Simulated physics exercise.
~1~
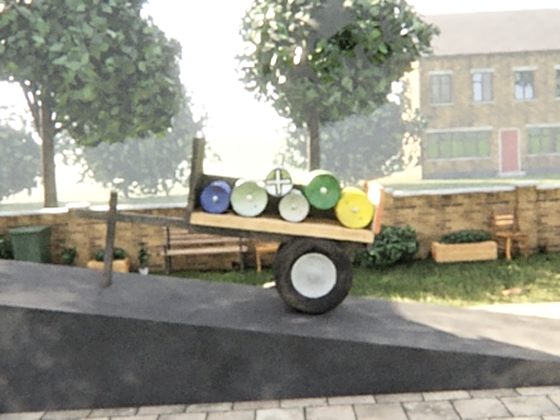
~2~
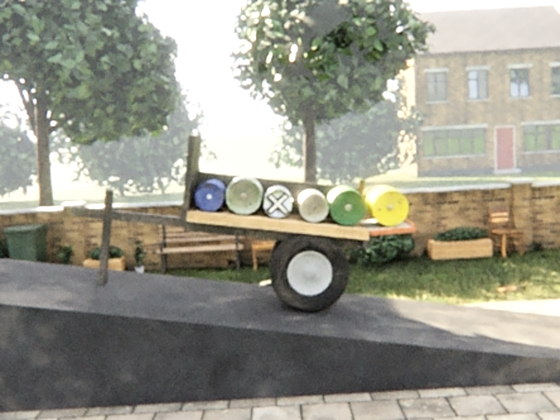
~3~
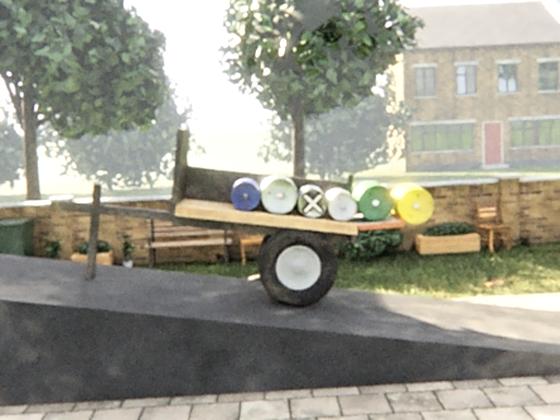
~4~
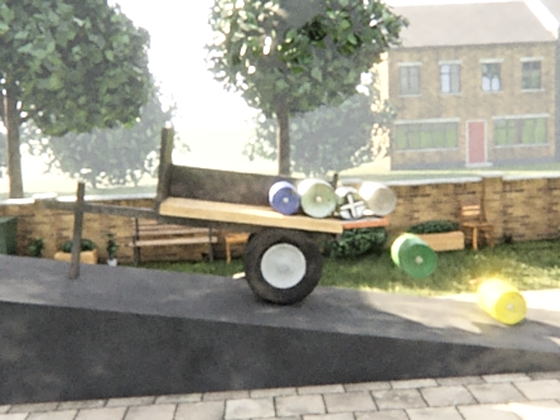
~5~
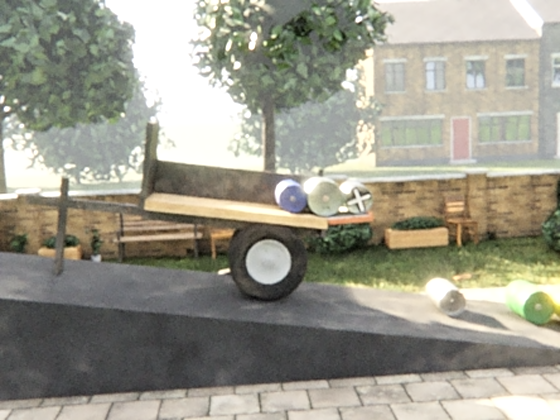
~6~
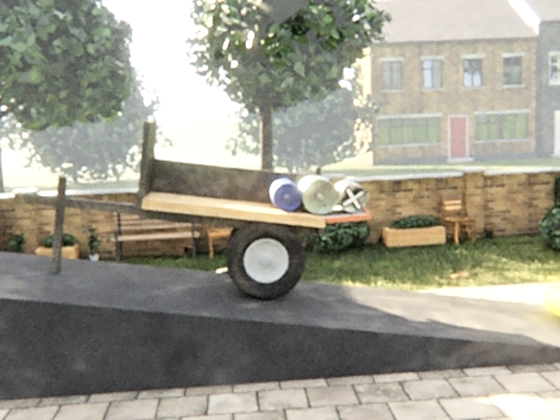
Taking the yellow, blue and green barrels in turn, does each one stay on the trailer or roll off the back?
The yellow barrel rolls off the back, the blue one stays on the trailer, and the green one drops off the back.
A stack of colourful barrels on a sloping trailer spread out and rolled right as the tailgate dropped. The yellow, green and a whitish one tumbled off down the ramp and out of view, while the blue, pale green and crossed ones stopped near the back.
